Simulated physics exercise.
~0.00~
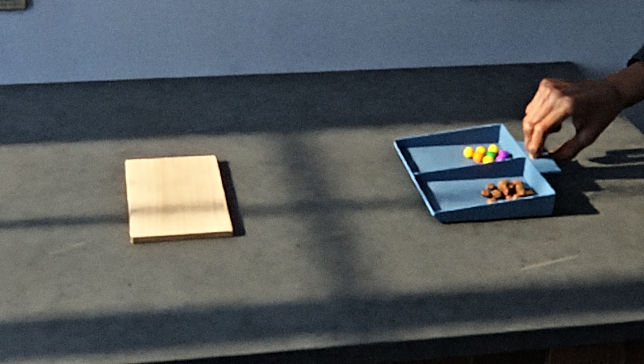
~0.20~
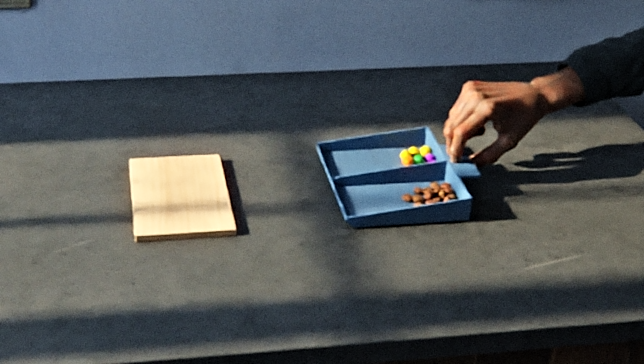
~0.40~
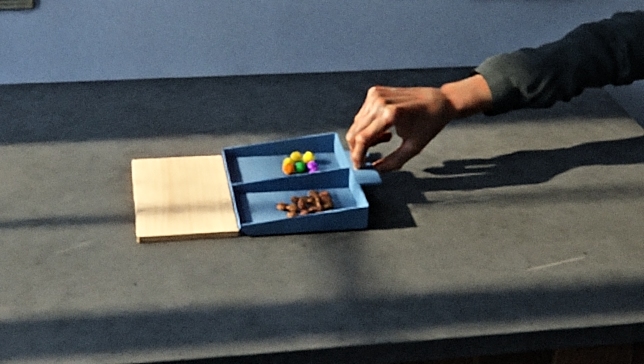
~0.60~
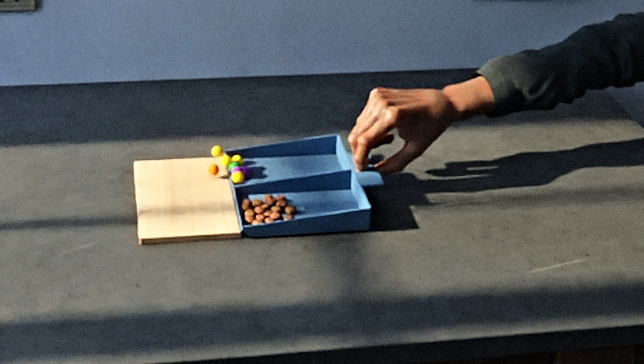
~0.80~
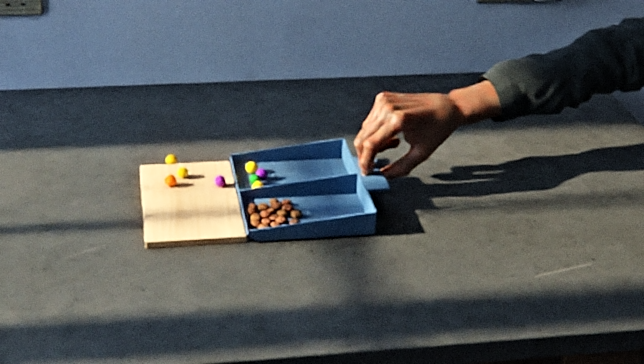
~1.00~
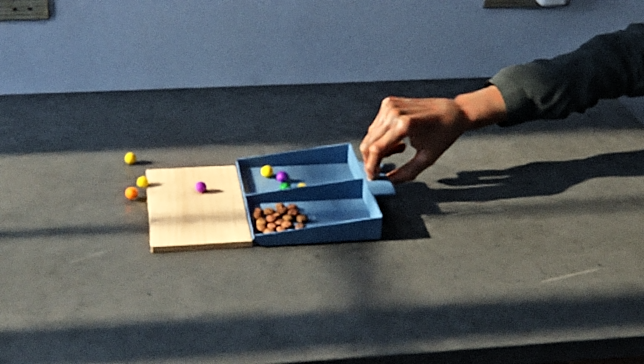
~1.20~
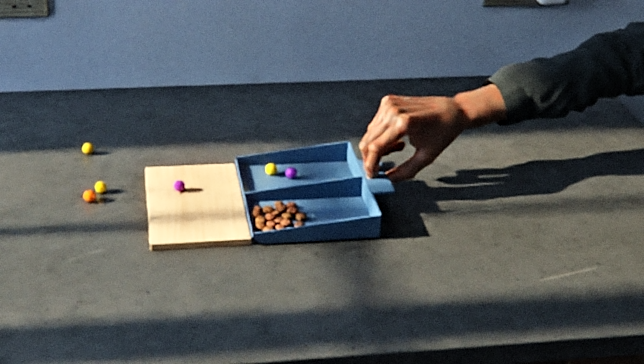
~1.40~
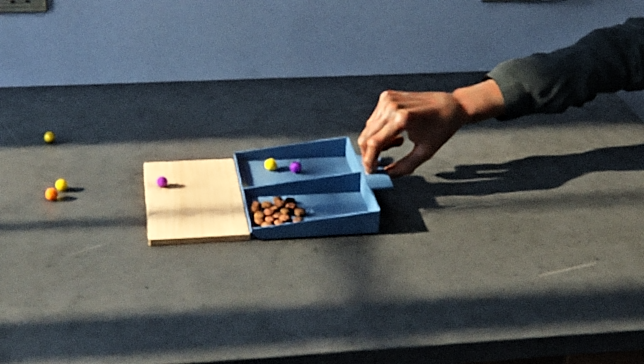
To begin with, a hand at the right holds the end of a blue two-part tray on a dark table, with colourful round candies in the far section and brown nuts in the near one. The hand slides the tray left towards a flat, pale wooden board. The tray meets the board's edge and stops, and both lots shift forward. Several candies spill over the front rim and roll left across the board, while the nuts bunch up inside. At the end, three candies lie on the table beyond the board, a purple one is still on it, and all the nuts remain in the tray.
